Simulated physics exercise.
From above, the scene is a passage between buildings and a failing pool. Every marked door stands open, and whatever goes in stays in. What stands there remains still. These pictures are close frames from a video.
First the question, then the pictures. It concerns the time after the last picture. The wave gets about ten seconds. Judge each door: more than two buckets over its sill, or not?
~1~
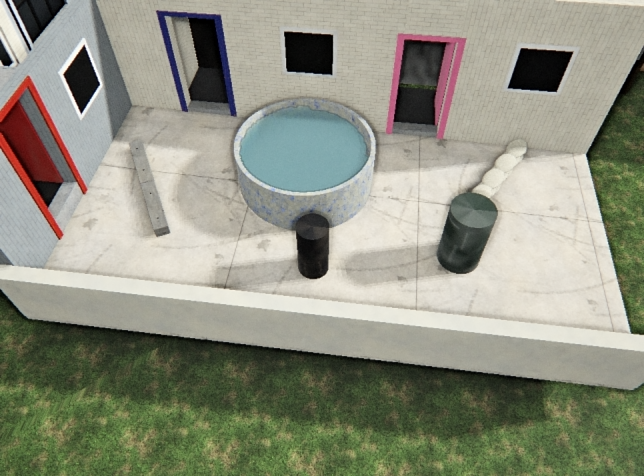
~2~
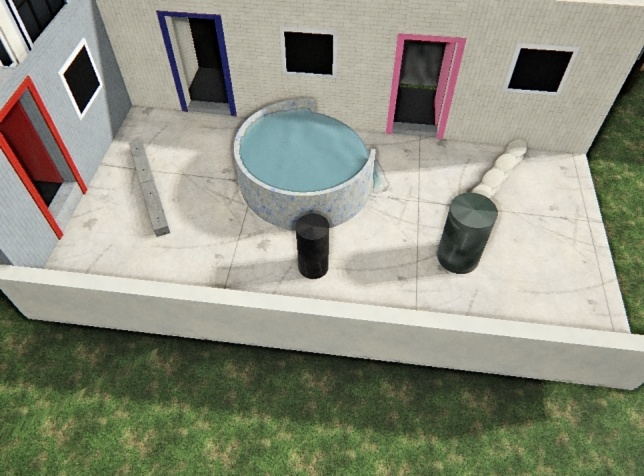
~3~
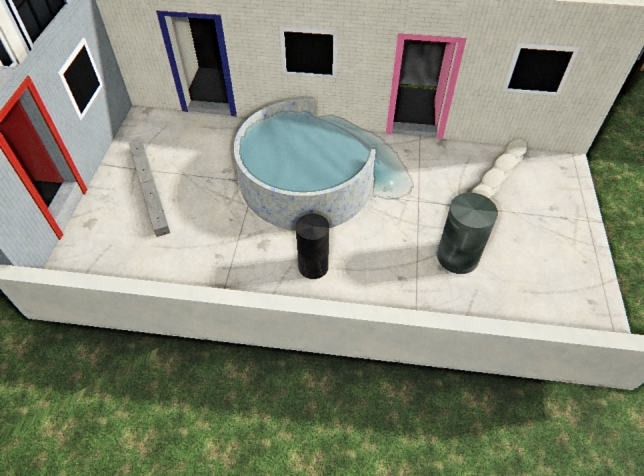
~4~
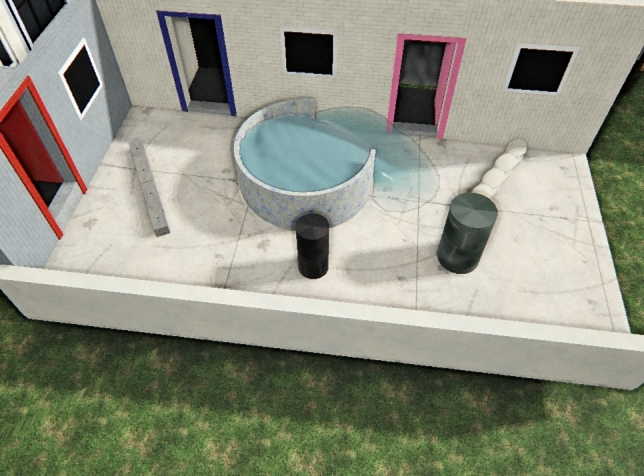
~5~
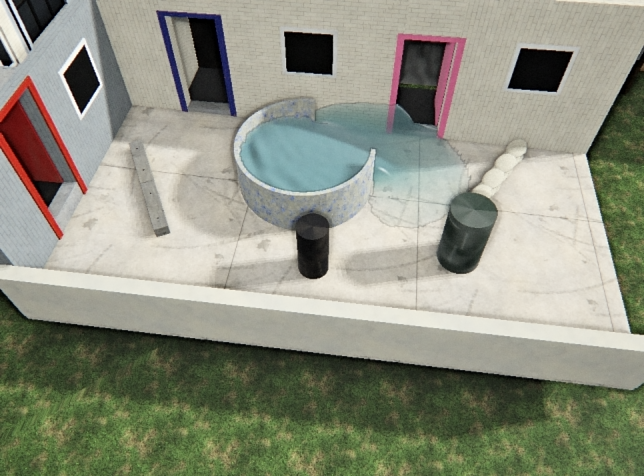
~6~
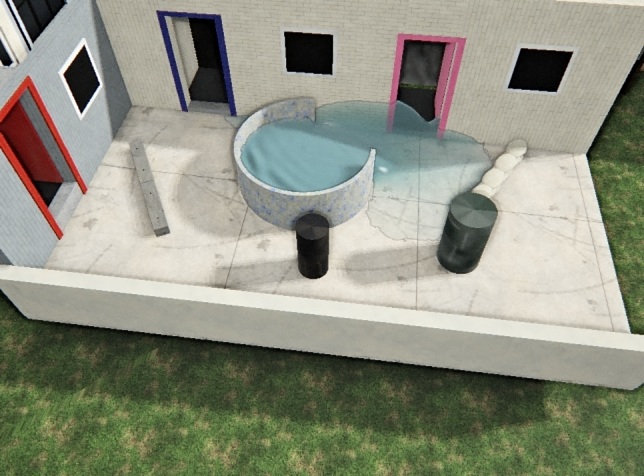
Blue door - two buckets or less; red door - two buckets or less; pink door - over two buckets.
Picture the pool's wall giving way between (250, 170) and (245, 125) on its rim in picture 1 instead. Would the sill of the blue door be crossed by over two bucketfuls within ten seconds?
I reckon blue door overshoots.
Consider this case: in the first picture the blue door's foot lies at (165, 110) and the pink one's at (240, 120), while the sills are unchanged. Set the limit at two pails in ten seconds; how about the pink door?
I'd say the pink one admits less.
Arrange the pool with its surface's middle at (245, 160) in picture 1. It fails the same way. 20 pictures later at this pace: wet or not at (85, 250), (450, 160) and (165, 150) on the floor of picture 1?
Result: Spared; inundated; inundated.
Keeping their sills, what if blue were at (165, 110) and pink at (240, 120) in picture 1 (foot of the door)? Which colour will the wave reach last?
Last: The red one.
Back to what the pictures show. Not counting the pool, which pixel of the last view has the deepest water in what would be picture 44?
Near (496, 162).
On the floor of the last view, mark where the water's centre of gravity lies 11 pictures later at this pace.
I'd say around (375, 170).
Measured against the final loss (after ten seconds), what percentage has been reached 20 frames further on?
Working it through, I arrive at 50 per cent.
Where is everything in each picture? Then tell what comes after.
In the first picture, still water in the pool at (305, 147).
In the second picture, the front is at (378, 190), out from the gap on the pool's far side.
In the third picture, the front is at (404, 191), out from the gap on the pool's far side.
In the fourth picture, the front is at (434, 189), out from the gap on the pool's far side.
In the fifth picture, water pours out on the pool's far side and has run to a hidden place.
In the sixth picture, water pours out on the pool's far side and has run to (230, 117).
A moment on, water covers 25 % of the floor; the blue door wet at the sill, nothing in, the red door not reached, the pink door far over two buckets in.
Next, water covers 40 % of the floor; the blue door wet at the sill, nothing in, the red door not reached, the pink door far over two buckets in.
Then, water covers 60 % of the floor; the blue door wet at the sill, nothing in, the red door not reached, the pink door far over two buckets in.
Later, water covers 75 % of the floor; the blue door wet at the sill, nothing in, the red door wet at the sill, nothing in, the pink door far over two buckets in.
In the end, water covers 75 % of the floor; the blue door wet at the sill, nothing in, the red door wet at the sill, nothing in, the pink door far over two buckets in.
